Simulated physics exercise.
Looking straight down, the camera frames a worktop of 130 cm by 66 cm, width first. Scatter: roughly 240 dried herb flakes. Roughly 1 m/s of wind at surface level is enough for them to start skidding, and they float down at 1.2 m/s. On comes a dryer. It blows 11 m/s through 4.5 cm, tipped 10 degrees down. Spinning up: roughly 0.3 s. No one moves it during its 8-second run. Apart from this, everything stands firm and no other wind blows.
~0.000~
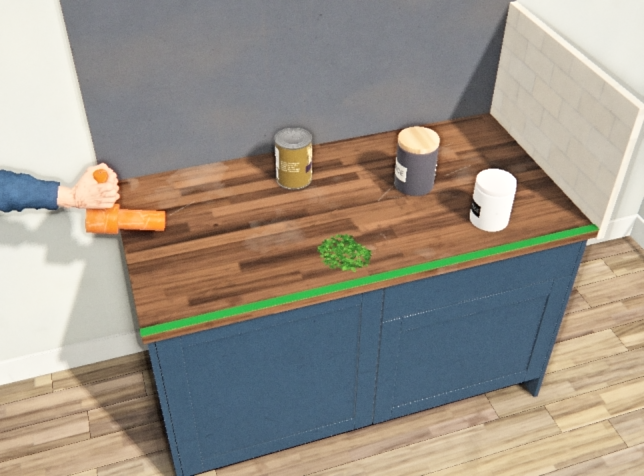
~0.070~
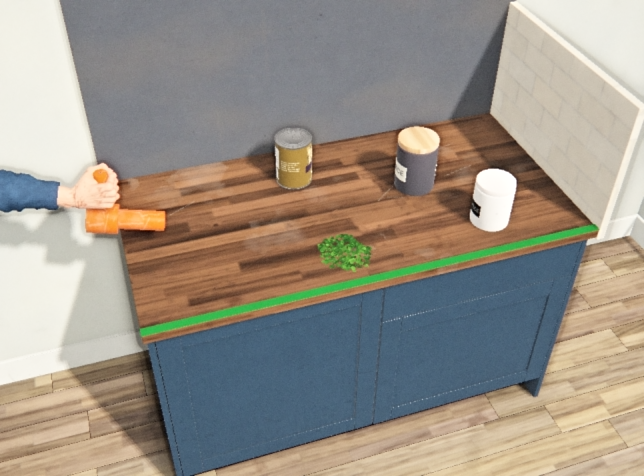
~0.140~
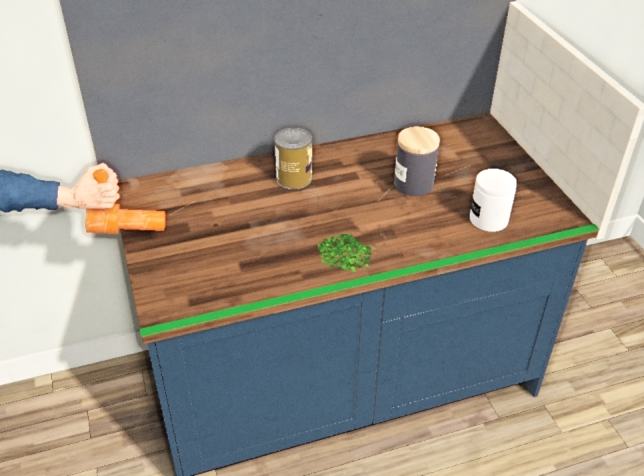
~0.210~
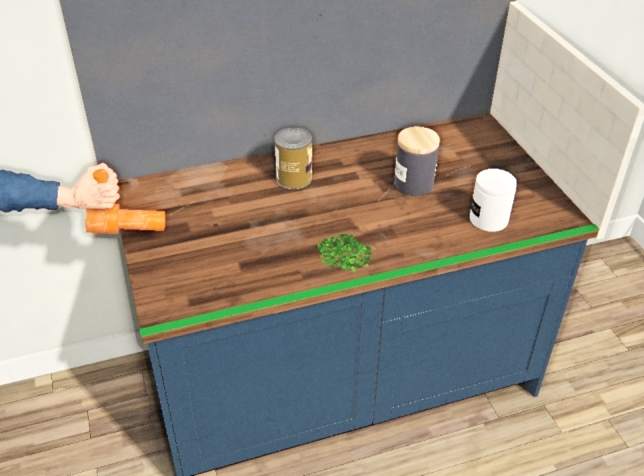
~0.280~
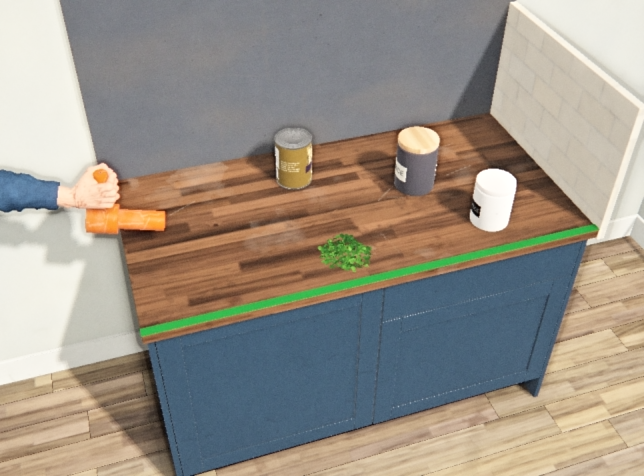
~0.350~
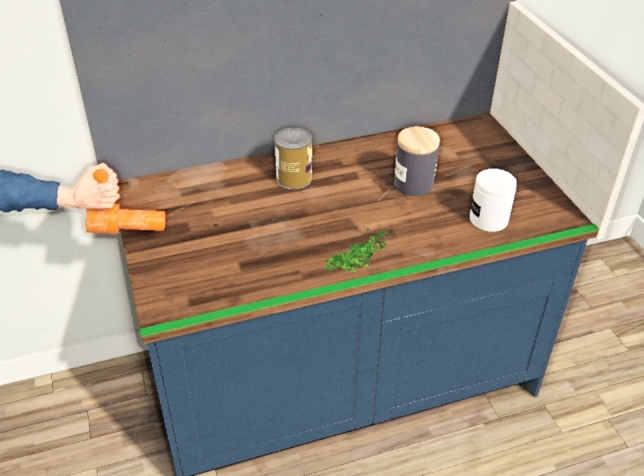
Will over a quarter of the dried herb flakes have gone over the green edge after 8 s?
Over the limit.
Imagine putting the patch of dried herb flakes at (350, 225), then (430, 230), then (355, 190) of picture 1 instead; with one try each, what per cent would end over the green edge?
Results, one try each: 60 %, 100 %, 0 %.
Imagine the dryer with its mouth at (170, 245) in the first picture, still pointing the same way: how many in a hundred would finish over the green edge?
That gives roughly 60 % in the end.
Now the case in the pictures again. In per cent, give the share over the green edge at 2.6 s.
100 per cent or so.
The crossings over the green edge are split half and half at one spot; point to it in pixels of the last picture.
Around (456, 263).
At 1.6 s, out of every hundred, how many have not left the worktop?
About 0 % remain.
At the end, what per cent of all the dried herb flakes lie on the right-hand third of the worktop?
I'd put it at about 0 percent.
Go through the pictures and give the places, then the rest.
In the first frame, the middle of the dried herb flakes is near (344, 253), none has stirred yet and the mouth of the dryer is at (164, 221).
In the second frame, the middle of the dried herb flakes is near (345, 252), none has stirred yet and the green edge is centred on (389, 279).
In the third frame, the middle of the dried herb flakes is near (345, 252), none has stirred yet, the top of a tin is at (293, 138) and the top of a jar is at (419, 138).
In the fourth frame, the middle of the dried herb flakes is near (345, 252) and none has stirred yet.
In the fifth frame, the middle of the dried herb flakes is near (345, 252) and about 1 % have left their places.
In the sixth frame, the middle of the dried herb flakes is near (356, 254), the farthest in sight from the dryer is at (386, 233) and about 50 % have left their places.
After 1.6 s, 100 % are over the green edge; 100 % have settled or left.
After 2.6 s, 100 % are over the green edge; 100 % have settled or left.
After 4.4 s, 100 % are over the green edge; 100 % have settled or left.
After 8.0 s, at the end, 100 % are over the green edge.
